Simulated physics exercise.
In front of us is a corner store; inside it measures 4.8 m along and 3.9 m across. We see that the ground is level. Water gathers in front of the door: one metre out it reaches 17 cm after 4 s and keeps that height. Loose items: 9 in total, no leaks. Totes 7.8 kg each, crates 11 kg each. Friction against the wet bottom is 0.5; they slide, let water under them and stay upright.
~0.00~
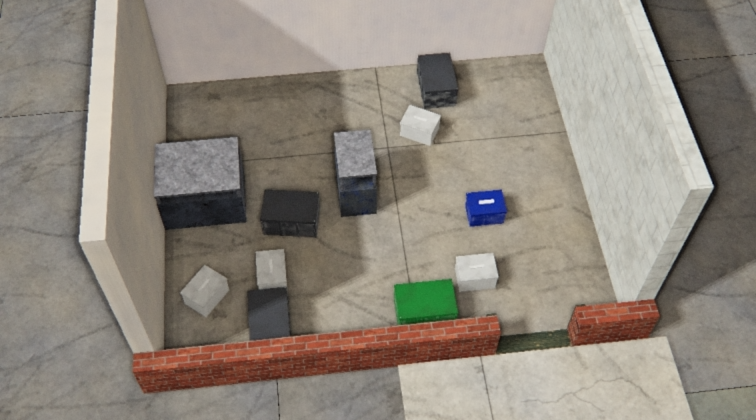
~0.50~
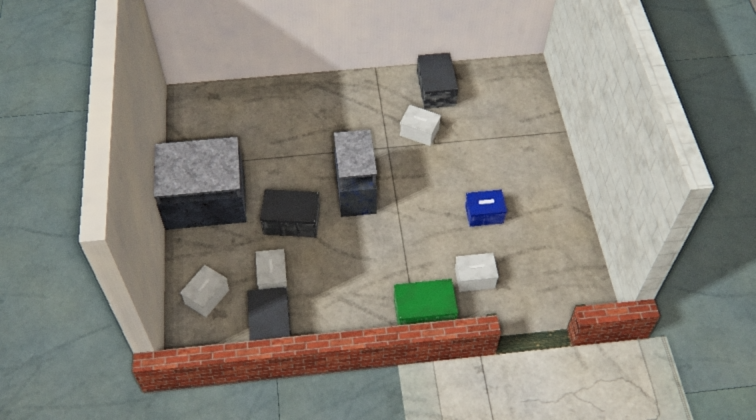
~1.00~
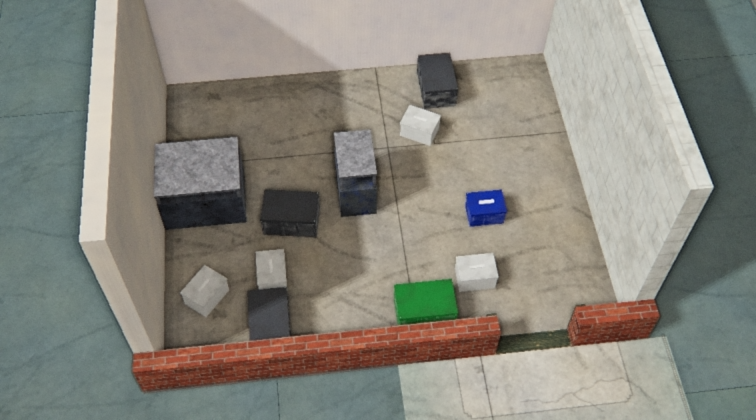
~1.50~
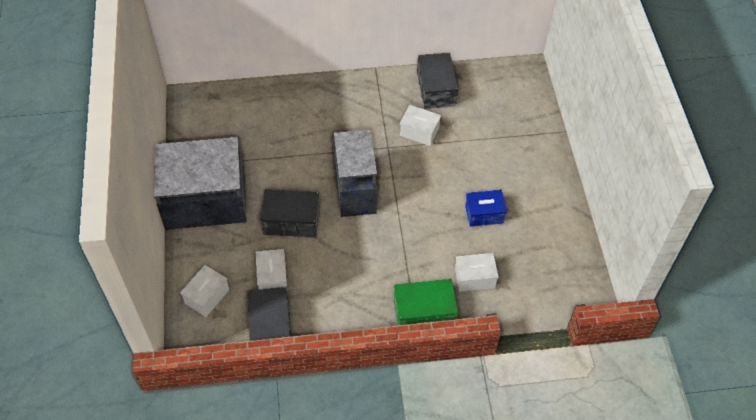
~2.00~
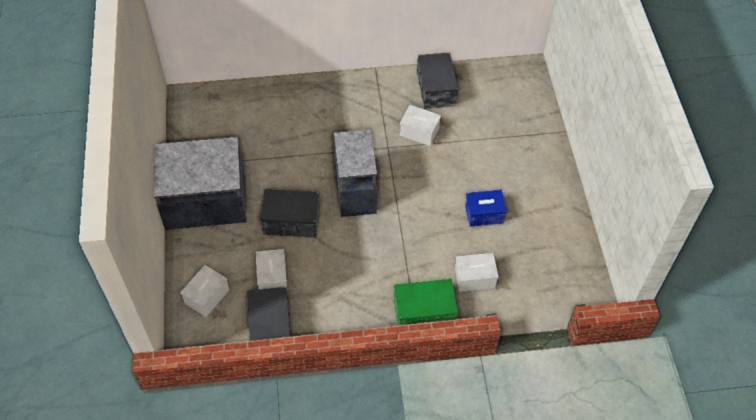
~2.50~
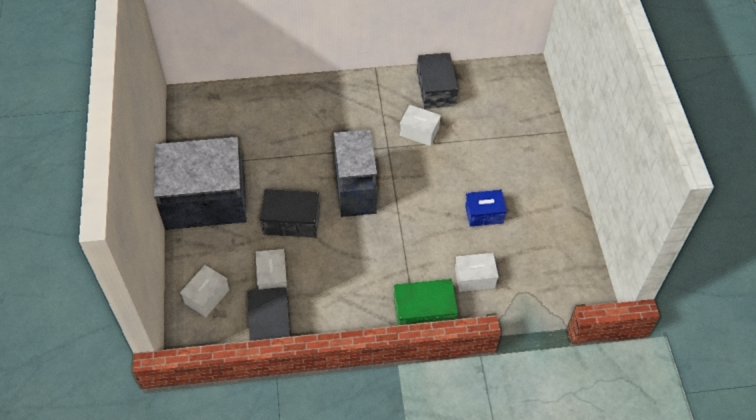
We see a walled room with scattered dark, grey and white blocks, a green crate and a blue tote, all staying still. Outside, the ground turns bluish, then the paving before the doorway, and water finally shows at the opening.
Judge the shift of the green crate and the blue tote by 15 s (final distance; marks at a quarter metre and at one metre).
Green crate: No real move; blue tote: A long trip.
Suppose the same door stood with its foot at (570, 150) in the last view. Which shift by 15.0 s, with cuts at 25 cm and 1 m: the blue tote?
So the blue tote is basically unmoved by then.
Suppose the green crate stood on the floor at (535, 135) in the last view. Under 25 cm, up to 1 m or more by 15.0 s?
By then it winds up well off.
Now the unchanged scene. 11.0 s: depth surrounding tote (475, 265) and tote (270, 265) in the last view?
I'd estimate 4 cm for the first and 2 cm for the second.
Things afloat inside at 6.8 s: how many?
Count: 0.
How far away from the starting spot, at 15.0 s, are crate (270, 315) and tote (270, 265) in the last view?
They sit 0 cm and 0 cm away, in the order given.
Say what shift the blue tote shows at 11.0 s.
Roughly 100 centimetres by that point.
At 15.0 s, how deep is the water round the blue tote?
About 6 cm.
After 3.5 s the green crate is near (426, 299), 0.0 m from its start, aground; the blue tote is near (487, 202), 0.0 m from its start, aground; 0 afloat.
After 6.8 s the green crate is near (426, 299), 0.0 m from its start, aground; the blue tote is near (473, 167), 0.5 m from its start, aground; 0 afloat.
After 11.0 s the green crate is near (426, 299), 0.0 m from its start, aground; the blue tote is near (465, 129), 1.0 m from its start, afloat; 2 afloat.
After 15.0 s the green crate is near (426, 299), 0.0 m from its start, aground; the blue tote is near (321, 74), 2.7 m from its start, aground; 2 afloat.
